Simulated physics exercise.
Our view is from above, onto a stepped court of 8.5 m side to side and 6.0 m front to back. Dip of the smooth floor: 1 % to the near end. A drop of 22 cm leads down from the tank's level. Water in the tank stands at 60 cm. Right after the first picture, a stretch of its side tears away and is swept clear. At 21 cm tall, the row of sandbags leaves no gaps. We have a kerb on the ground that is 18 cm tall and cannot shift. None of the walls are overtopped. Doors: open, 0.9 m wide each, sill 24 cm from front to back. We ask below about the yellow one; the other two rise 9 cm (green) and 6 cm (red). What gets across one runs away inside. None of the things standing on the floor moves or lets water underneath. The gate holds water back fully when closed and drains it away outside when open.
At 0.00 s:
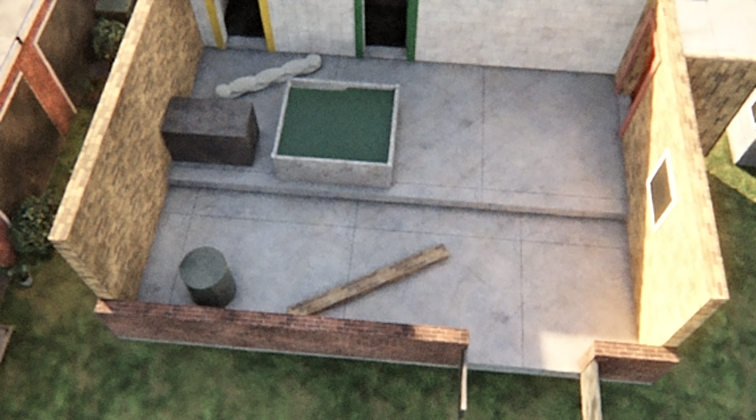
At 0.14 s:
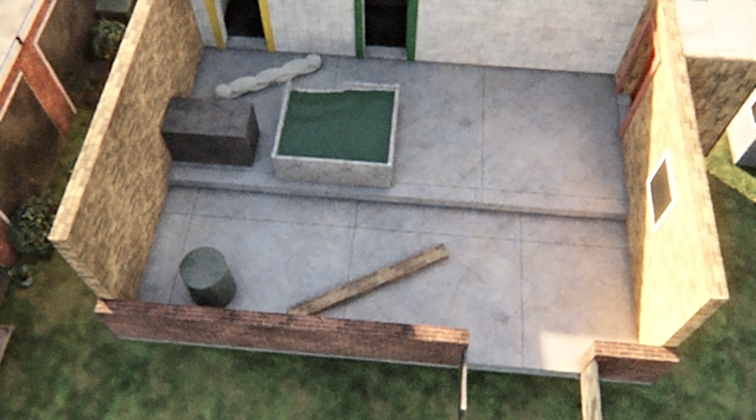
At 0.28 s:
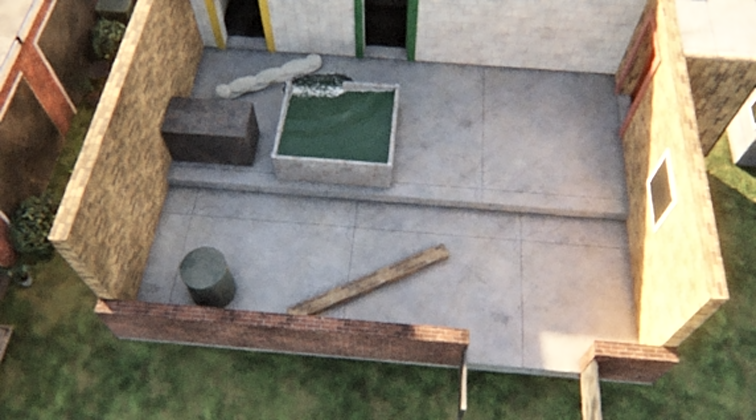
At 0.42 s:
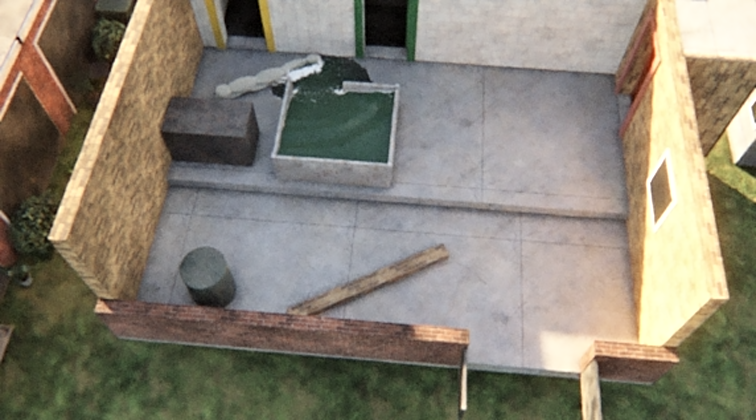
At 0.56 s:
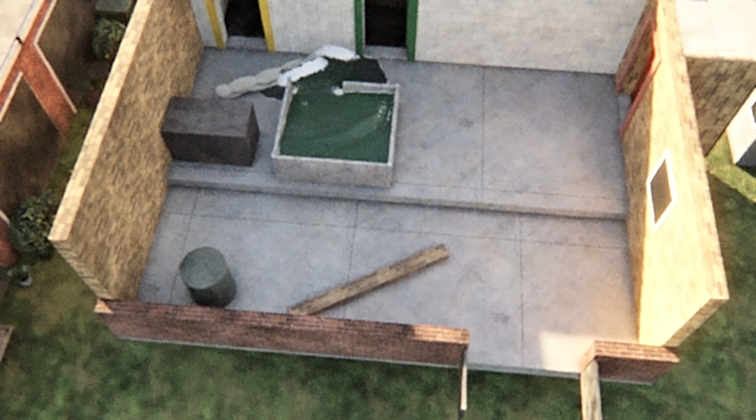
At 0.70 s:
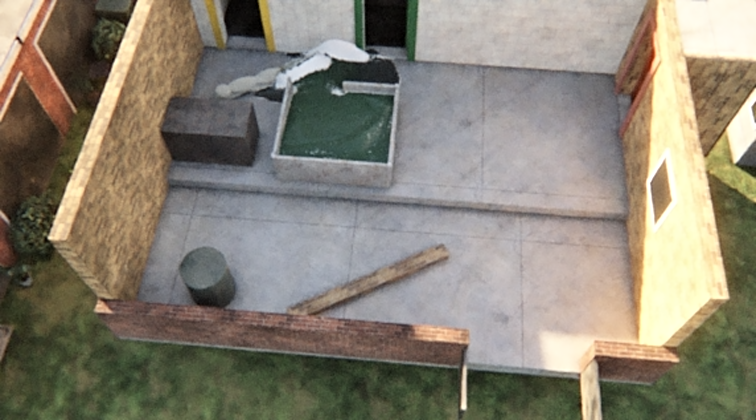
We see a tank of green water on the upper level of a walled, stepped court; its far side gives way, and water pours out, spreading dark and foamy across the floor behind it and against a pale row of sandbags.
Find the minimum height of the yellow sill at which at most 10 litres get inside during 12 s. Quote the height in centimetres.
The minimum is about 9.5 cm.
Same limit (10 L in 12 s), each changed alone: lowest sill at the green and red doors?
About 16 cm at green and 10.0 cm at red.
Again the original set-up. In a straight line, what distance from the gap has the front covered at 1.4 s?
Near 3.0 metres, give or take.
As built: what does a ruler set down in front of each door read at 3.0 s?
Green door 14 cm, yellow door 6 cm, red door 1 cm.
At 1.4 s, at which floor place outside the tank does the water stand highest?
Around (312, 75).
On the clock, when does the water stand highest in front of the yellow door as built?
Roughly at 9.0 s.
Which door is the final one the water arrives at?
Last: Red.
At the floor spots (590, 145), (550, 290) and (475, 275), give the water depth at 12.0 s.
4, 4 and 2 cm, respectively.
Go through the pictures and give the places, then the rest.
The first picture shows the tank at (338, 123) is whole and still, 60 cm deep; the yellow door at (239, 13) is dry.
In the second picture, the gap is on the far side, the front 0.3 m out at a hidden place; the back of the tank holds 60 cm.
In the third picture, the front is at (330, 76), 0.7 m from the gap on the far side; 0.8 m2 of floor is wet, 60 cm left at the back.
In the fourth picture, the front is at (333, 56), 1.3 m from the gap on the far side; 1.6 m2 of floor is wet, 60 cm left at the back.
In the fifth picture, the gap is on the far side, the front 1.3 m out at (371, 59); the back of the tank holds 58 cm.
In the sixth picture, water pours out on the far side and has run 1.5 m, to (388, 60); about 10 cm deep outside, 52 cm at the back; the yellow door at (239, 13), 2.1 m from the gap, is still 0.9 m from the nearest water.
After 1.4 s water covers 10 % of the floor, deepest (43 cm) near (312, 75); 7 cm at the yellow door, 0 litres in over its 10 cm sill.
After 3.0 s water covers 35 % of the floor, deepest (27 cm) near (302, 81); 6 cm at the yellow door, 0 litres in over its 10 cm sill.
After 12.0 s water covers 80 % of the floor, deepest (10 cm) near (185, 116); 8 cm at the yellow door, 7 litres in over its 10 cm sill.
At the yellow door as built, the water arrived by 1.1 s and peaked near 11 cm at 8.8 s.
Run again over the same 12 s with other heights there, 33 litres in over 7.5 cm, 4 litres over 10.5 cm. The limit of 10 litres is kept from about 9.5 cm up.
